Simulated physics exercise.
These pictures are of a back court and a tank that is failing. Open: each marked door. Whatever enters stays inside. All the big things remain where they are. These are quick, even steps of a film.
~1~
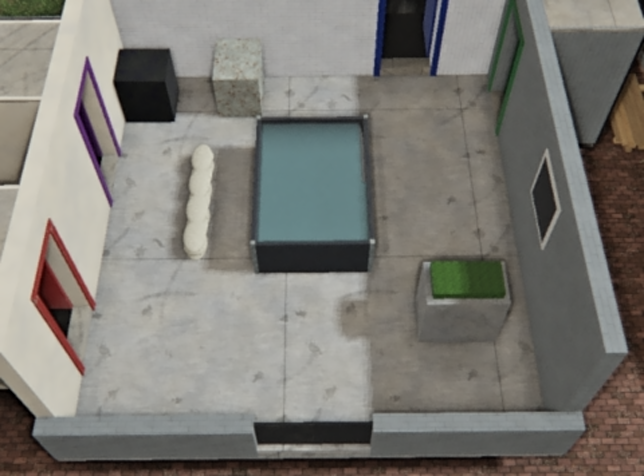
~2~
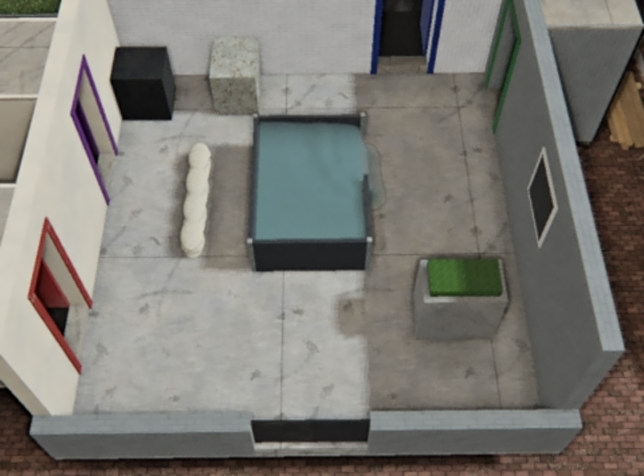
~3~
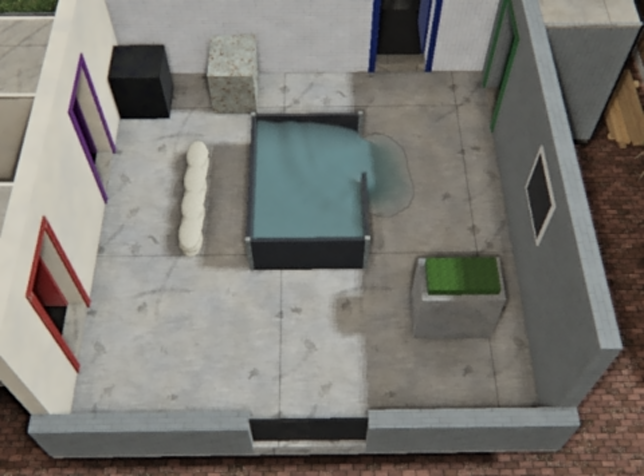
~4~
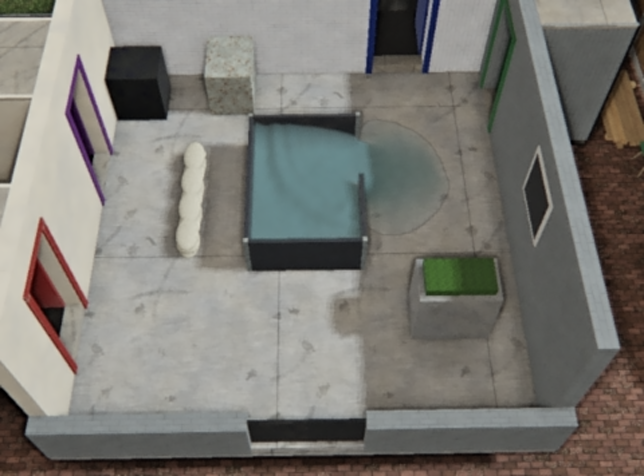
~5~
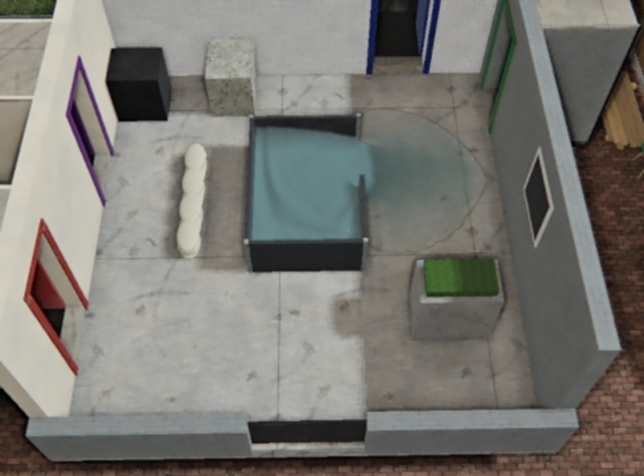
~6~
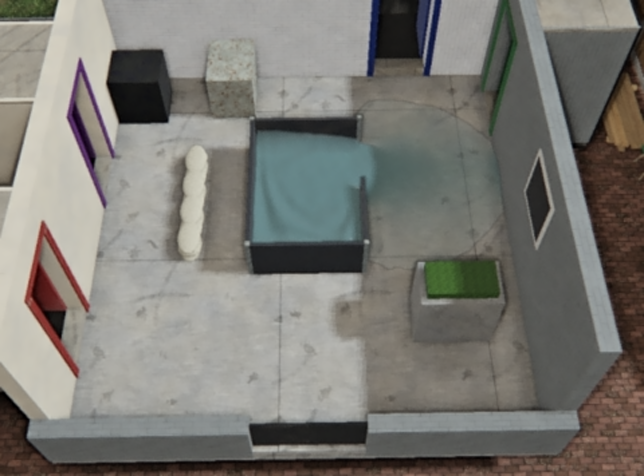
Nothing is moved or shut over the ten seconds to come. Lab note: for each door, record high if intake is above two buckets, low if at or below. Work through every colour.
Purple door: Low; red door: Low; green door: High; blue door: Low.
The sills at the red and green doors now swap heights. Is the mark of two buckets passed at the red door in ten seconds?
Well, the way I see it, the red door lets through more.
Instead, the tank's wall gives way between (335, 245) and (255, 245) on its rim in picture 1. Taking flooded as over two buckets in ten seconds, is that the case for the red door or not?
At the red door, the inflow misses the threshold.
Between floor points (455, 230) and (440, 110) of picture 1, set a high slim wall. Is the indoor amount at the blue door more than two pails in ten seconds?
As it turns out, the blue is flooded.
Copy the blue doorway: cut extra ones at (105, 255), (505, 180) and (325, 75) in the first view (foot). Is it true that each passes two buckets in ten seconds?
Well, the first remains within bounds, the next breaks the limit, and the last remains within bounds.
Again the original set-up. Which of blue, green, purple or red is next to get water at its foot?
Call: The one in green.
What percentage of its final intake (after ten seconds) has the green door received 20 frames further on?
Around 50 in a hundred.
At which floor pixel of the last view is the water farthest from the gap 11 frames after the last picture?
The wet edge reaches furthest near (537, 430).
A moment on, water covers 20 % of the floor; the purple door not reached, the red door not reached, the green door over two buckets in, the blue door wet at the sill, nothing in.
Next, water covers 25 % of the floor; the purple door not reached, the red door not reached, the green door far over two buckets in, the blue door wet at the sill, nothing in.
Then, water covers 45 % of the floor; the purple door not reached, the red door not reached, the green door far over two buckets in, the blue door wet at the sill, nothing in.
Later, water covers 80 % of the floor; the purple door wet at the sill, nothing in, the red door not reached, the green door far over two buckets in, the blue door wet at the sill, nothing in.
In the end, water covers 95 % of the floor; the purple door wet at the sill, nothing in, the red door wet at the sill, nothing in, the green door far over two buckets in, the blue door wet at the sill, nothing in.
